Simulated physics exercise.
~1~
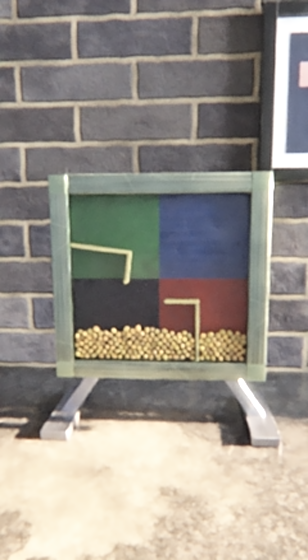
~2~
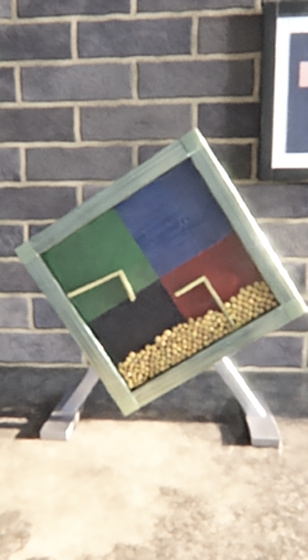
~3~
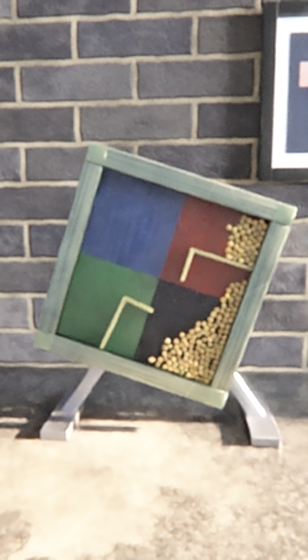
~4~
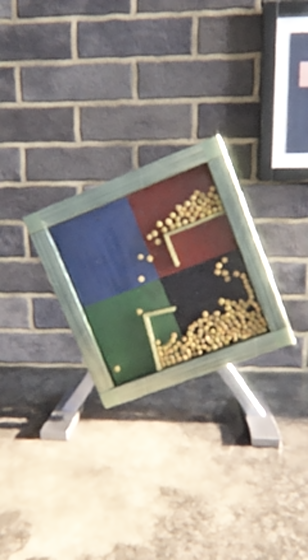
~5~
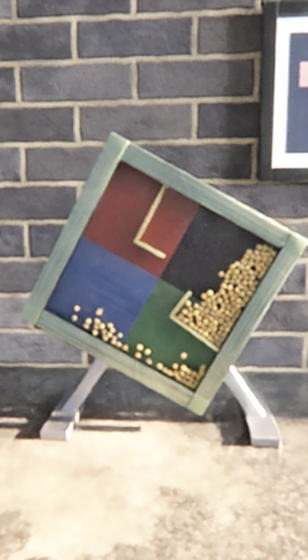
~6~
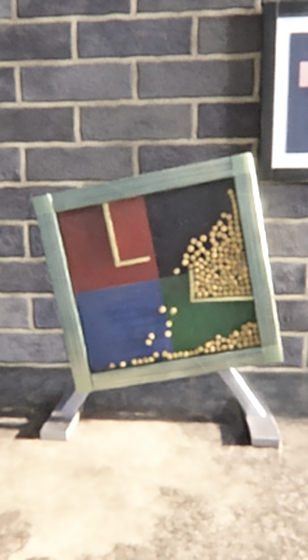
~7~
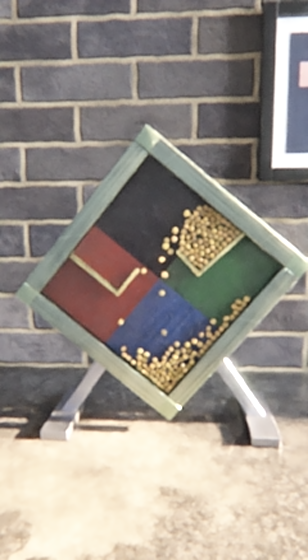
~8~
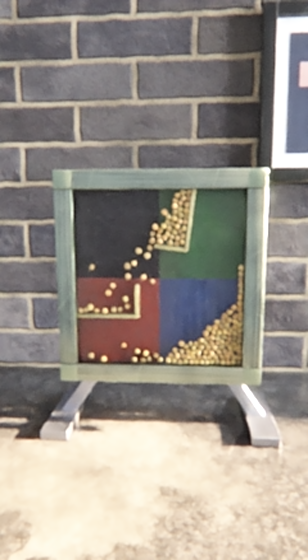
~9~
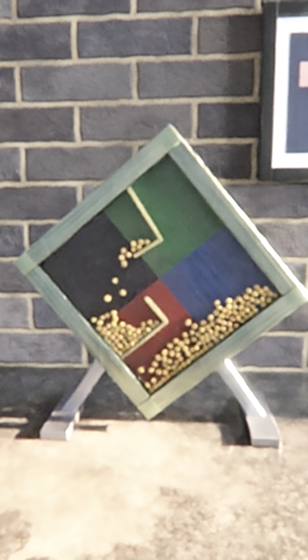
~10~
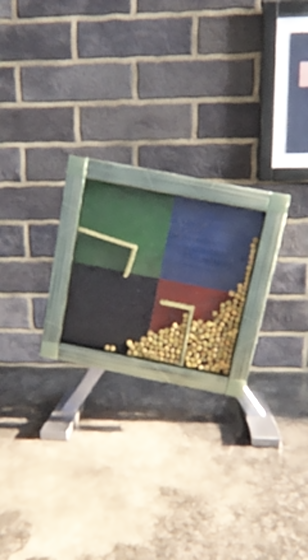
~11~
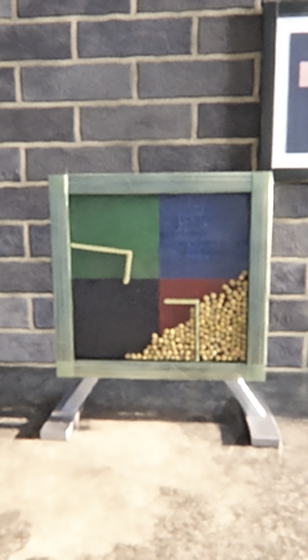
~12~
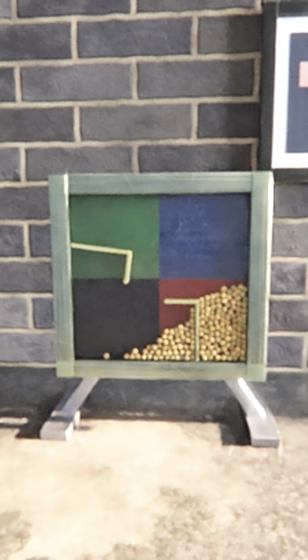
A square four-coloured case spins counterclockwise once and stops, its tumbling beads settling mostly in red.
